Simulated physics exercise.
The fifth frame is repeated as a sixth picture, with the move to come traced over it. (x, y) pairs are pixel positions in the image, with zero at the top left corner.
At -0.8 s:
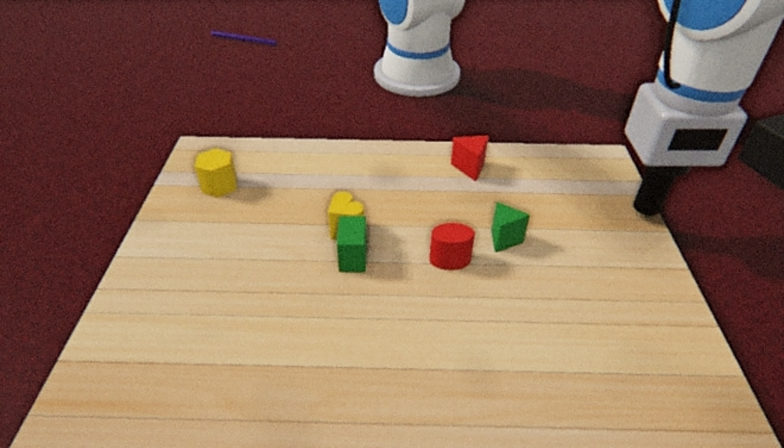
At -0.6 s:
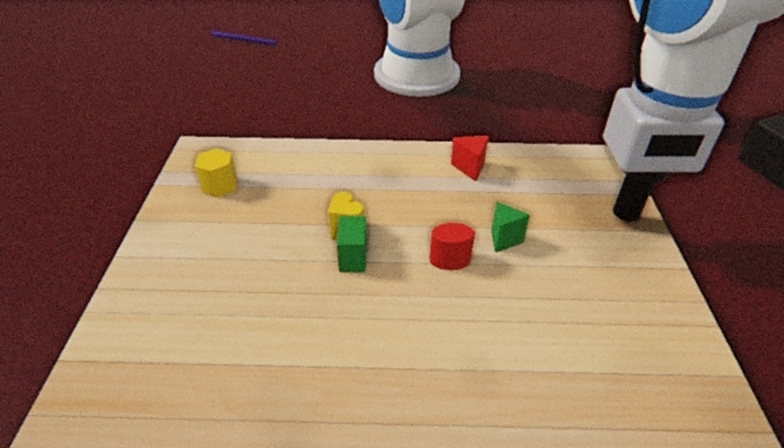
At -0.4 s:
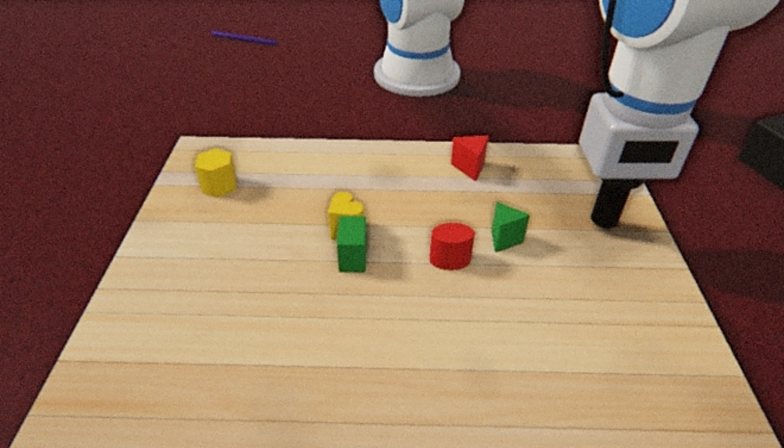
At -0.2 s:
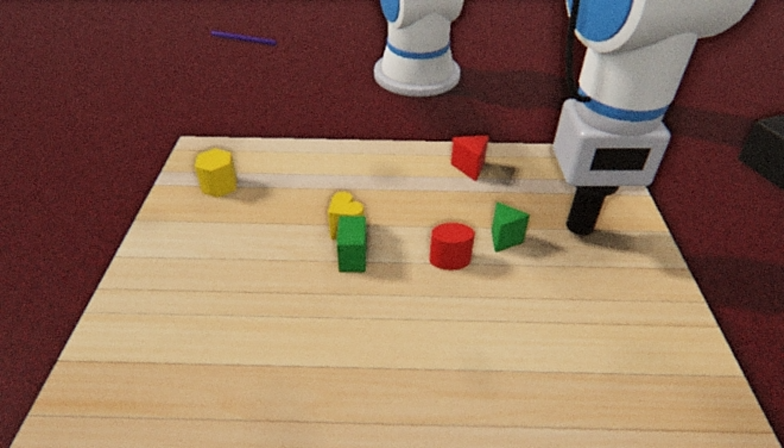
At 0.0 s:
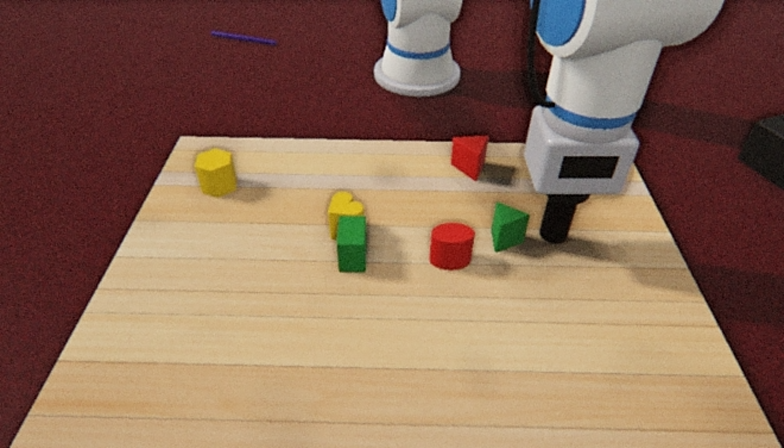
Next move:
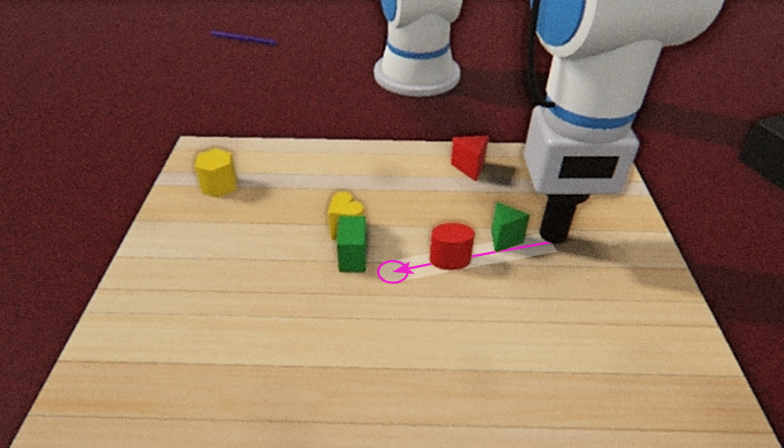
A pale wooden board lies on a dark red surface, seen from above at an angle by a still camera. On it sit a yellow hexagonal block at left, a yellow heart behind a green block near the middle, a red round block, and green and red triangular blocks to the right. A white and blue robot arm slides its black rod steadily leftward from the right edge, close to the green triangle, while the blocks stay still.
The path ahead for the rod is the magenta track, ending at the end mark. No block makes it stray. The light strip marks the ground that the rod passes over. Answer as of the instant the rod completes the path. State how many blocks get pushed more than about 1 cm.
3 or more.
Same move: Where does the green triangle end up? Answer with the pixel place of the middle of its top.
The spot you're after is about (463, 211) in the image.
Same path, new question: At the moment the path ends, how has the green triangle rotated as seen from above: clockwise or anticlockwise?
Twists clockwise.
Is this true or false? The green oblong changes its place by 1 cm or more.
Answer: True.
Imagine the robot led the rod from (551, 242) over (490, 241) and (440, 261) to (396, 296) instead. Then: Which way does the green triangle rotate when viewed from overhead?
Spin direction: Clockwise.
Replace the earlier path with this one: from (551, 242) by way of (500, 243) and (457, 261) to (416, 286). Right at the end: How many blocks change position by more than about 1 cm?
2.
The line goes from (551, 242) to (393, 272).
What follows on the original path. One third of the way, rod at (502, 244); green triangle at (476, 210), turned 50° clockwise.
Two thirds of the way, rod at (448, 253); red oval block at (414, 238); green triangle at (463, 211).
At the end, rod at (393, 264); yellow heart unmoved; green oblong at (334, 229), turned 50° clockwise; red oval block at (356, 246), turned 15° clockwise; green triangle at (463, 211), turned 125° clockwise.
